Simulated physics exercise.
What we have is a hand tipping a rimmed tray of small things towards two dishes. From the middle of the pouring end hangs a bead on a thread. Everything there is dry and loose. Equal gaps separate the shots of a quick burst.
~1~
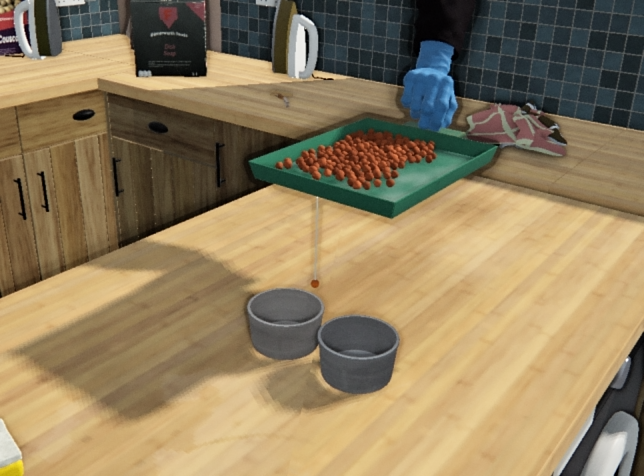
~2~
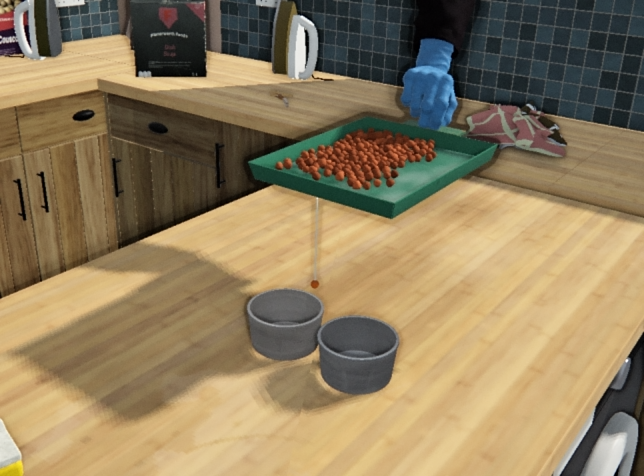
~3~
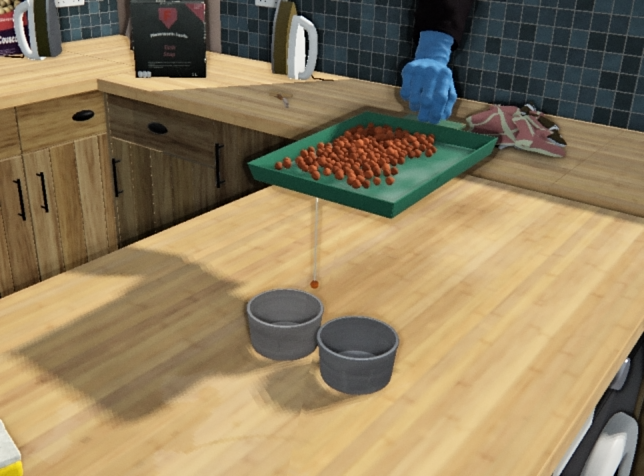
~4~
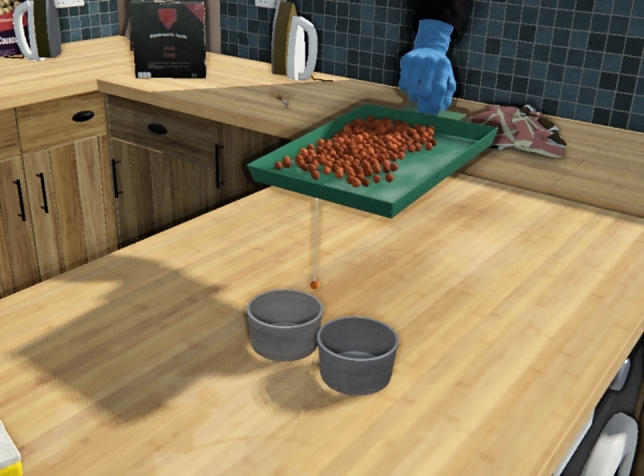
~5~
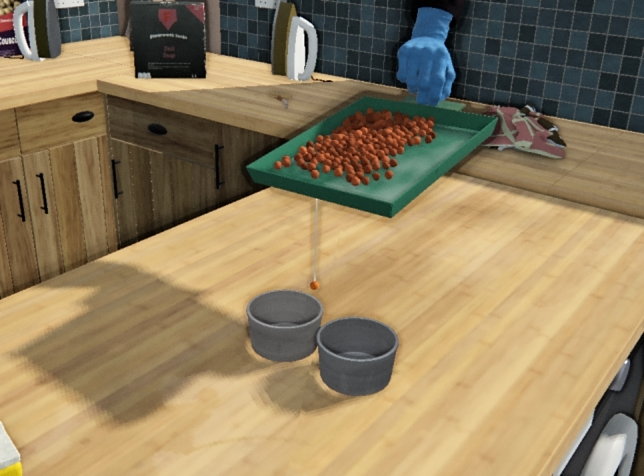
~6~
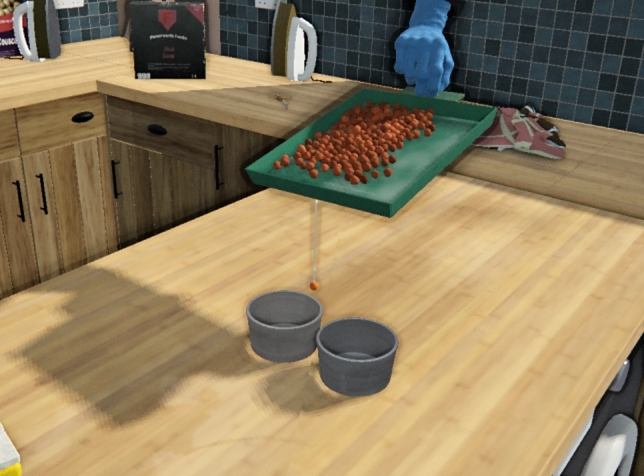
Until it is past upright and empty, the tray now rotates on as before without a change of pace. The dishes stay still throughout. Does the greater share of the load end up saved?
No.
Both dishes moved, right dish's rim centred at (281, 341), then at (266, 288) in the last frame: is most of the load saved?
At place one not up to half; at place two not up to half.
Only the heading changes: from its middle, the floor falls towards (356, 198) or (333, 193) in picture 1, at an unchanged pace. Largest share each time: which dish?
On the first try it's the right-side dish, on the second the left-side dish.
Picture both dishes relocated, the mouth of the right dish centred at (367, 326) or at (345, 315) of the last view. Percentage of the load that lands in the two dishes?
I'd say about 10 percent, followed by about 10 percent.
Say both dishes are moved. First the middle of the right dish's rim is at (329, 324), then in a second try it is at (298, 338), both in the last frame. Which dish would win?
First try, the leftmost dish; second try, the leftmost dish.
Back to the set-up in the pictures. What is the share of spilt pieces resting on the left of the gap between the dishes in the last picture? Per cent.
About 100 per cent.
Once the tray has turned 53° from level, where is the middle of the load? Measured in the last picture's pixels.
Centre estimate: (306, 148).
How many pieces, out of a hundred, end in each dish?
Left dish 20 per cent; right dish 0 per cent.
Just after the last frame, tray tipped steeply; almost all on the tray; just a few in the air.
A moment on, tray tipped right over; almost all on the tray; just a few outside both; just a few in the air.
Further on, tray tipped past a quarter turn; just a few in the right dish; roughly a quarter in the left dish; the larger part outside both.
When it is over, tray tipped past a quarter turn; just a few in the right dish; roughly a quarter in the left dish; the larger part outside both.
